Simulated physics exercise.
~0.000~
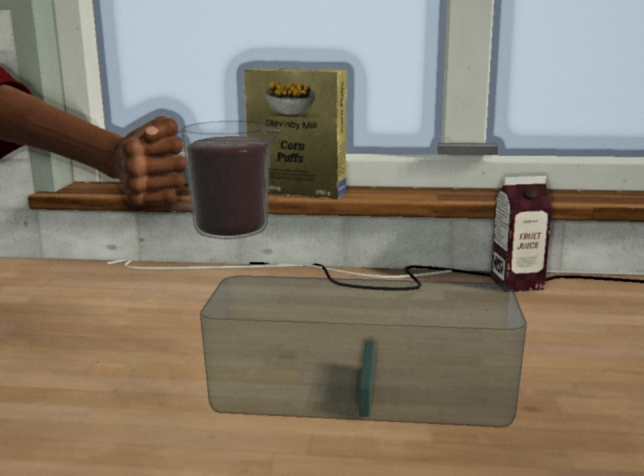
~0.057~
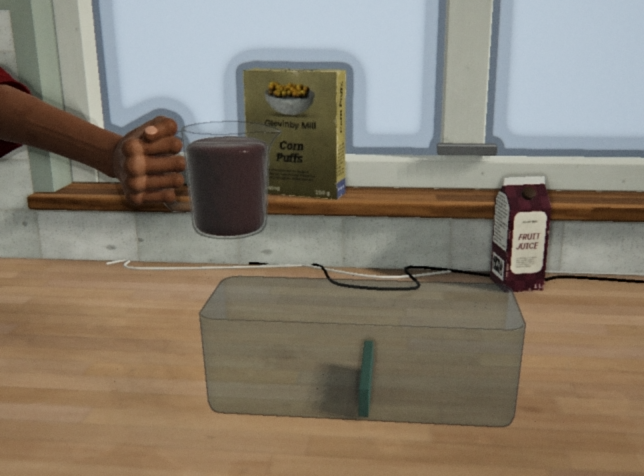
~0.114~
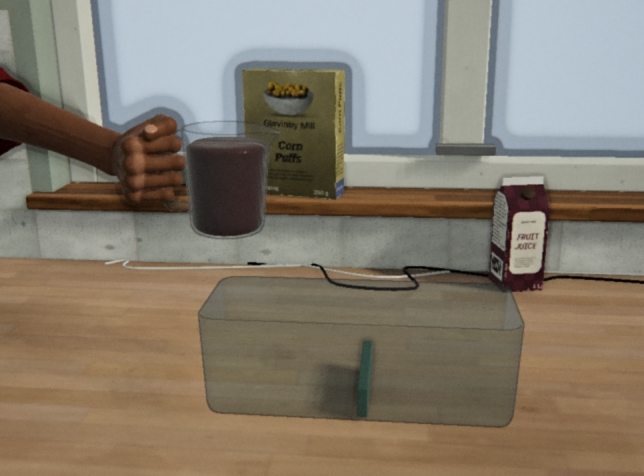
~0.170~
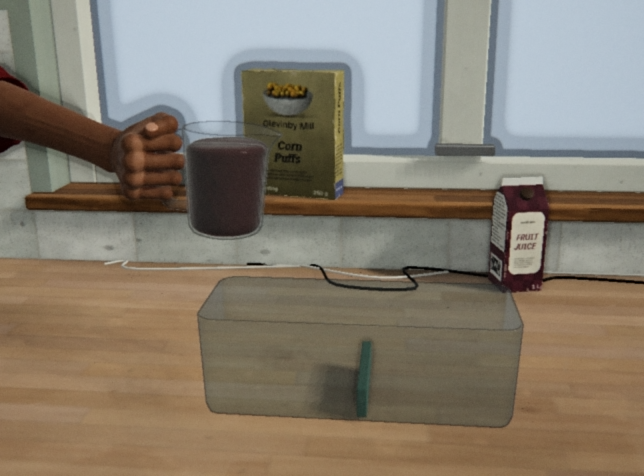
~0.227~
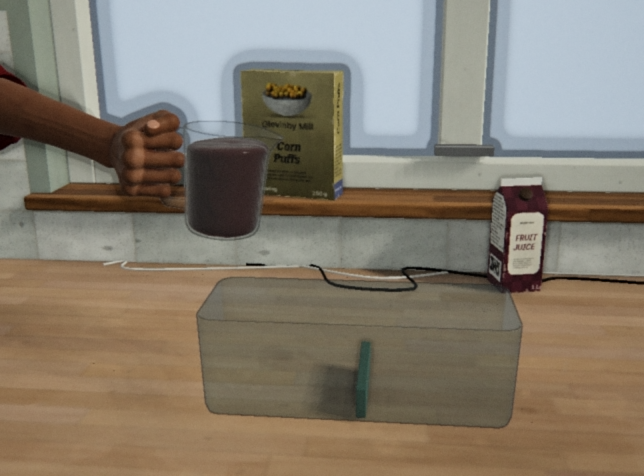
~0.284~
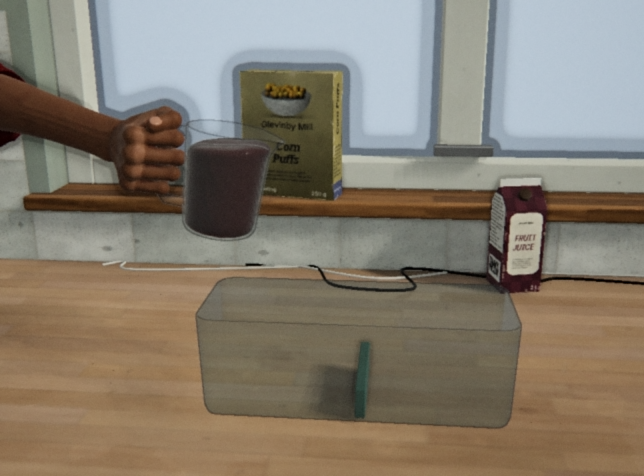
In a kitchen, a hand slowly tilts a jug of dark liquid slightly rightward.
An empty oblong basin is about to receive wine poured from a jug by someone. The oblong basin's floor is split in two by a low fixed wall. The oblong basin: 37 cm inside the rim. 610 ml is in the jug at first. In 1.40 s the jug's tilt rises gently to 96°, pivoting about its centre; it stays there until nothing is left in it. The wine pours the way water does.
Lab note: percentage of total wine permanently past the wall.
Approx. 26 %.
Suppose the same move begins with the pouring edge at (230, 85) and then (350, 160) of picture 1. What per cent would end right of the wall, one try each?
Try 1: Approx. 5 %; try 2: Approx. 95 %.
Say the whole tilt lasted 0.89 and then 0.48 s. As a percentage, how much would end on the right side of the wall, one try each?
20 per cent first, 20 per cent second.
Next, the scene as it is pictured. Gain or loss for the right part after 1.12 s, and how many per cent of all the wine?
I'd say it grows by some 9.
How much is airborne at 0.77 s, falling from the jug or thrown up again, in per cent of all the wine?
I'd put it at about 12 percent.
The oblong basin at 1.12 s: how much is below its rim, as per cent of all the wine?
I reckon close to 40 per cent.
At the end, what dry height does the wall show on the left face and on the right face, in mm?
I'd say some 20 mm on the left and some 32 mm on the right.
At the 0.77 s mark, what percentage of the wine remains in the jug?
Roughly 86 %.
After 0.77 s the tilt is 55° and 86 per cent is still to pour, 3 is left of the wall and 0 right of it.
After 1.12 s the tilt is 87° and 42 per cent is still to pour, 22 is left of the wall and 17 right of it.
After 1.50 s the tilt is 96° and 7 per cent is still to pour, 63 is left of the wall and 25 right of it.
After 1.90 s the tilt is 96° and 1 per cent is still to pour, 71 is left of the wall and 26 right of it.
In the end 72 per cent lies left of the wall, 26 right of it and 1 outside.
